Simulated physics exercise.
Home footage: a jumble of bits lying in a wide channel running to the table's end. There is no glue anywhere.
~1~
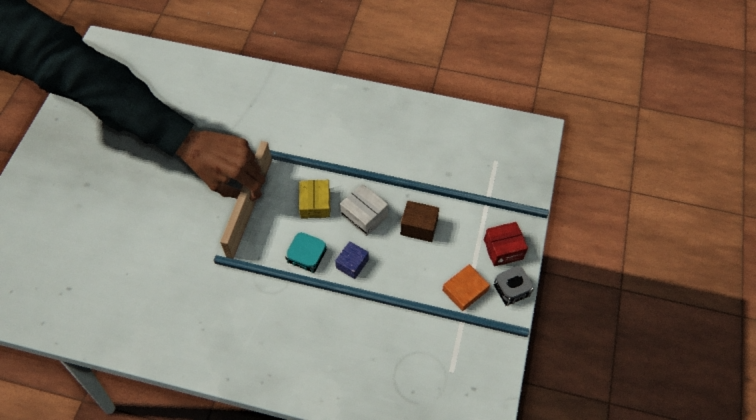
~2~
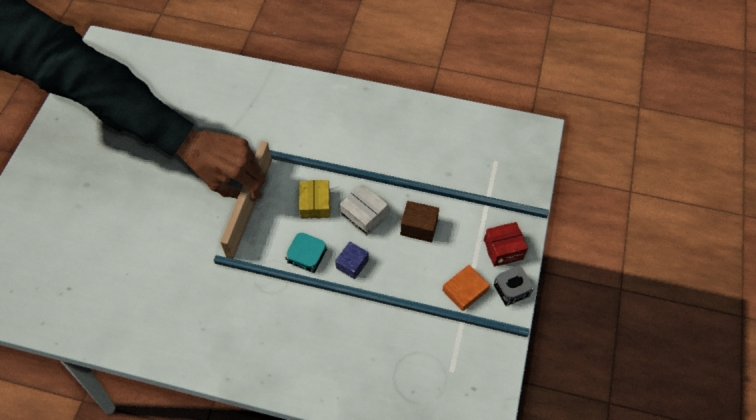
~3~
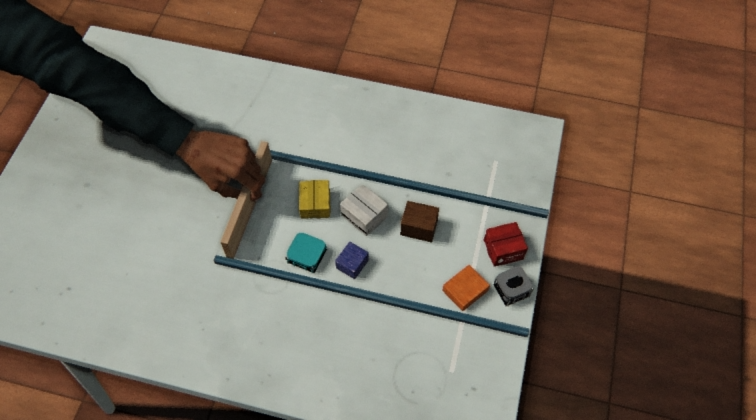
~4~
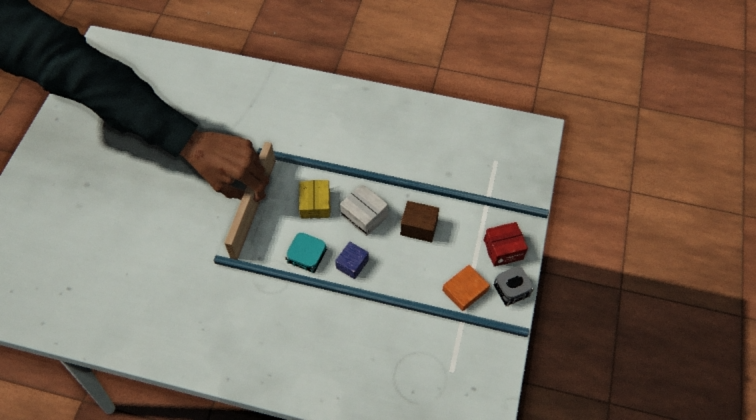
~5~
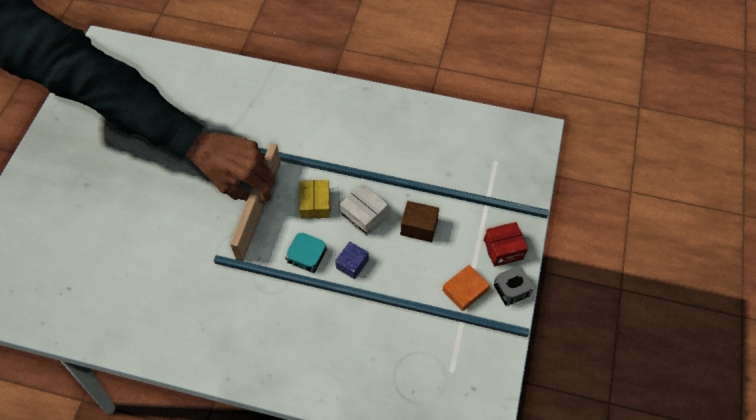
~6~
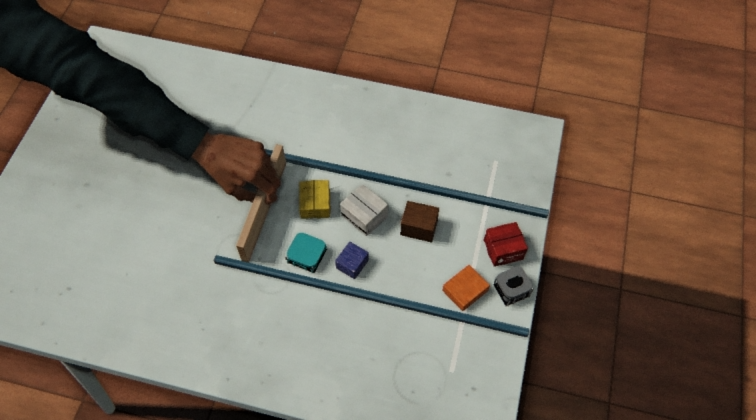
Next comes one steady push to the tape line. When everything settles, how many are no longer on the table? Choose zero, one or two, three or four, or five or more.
When everything settles, three or four are no longer on the table.
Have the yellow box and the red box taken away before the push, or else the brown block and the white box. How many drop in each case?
First 2, then 2.
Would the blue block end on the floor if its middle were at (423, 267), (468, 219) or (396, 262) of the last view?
Well, in turn it sits tight; it sits tight; it sits tight.
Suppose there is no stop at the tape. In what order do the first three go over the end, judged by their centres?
Red box, grey case, brown block.
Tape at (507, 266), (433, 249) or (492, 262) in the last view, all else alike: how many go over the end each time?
The counts: 6, 1 and 4.
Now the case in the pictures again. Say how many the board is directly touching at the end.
Well, it touches 2.
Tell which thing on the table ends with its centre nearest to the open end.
Nearest at the end: The white box.
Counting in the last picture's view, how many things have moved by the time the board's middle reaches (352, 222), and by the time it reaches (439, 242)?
At the one place 5, at the other 8.
Early on, none off yet; grey case at rest near (513, 286); red box at rest near (505, 244); orange block at rest near (466, 288).
Finally, the number that fall off is three or four; lost, brown block, orange block, red box and grey case.
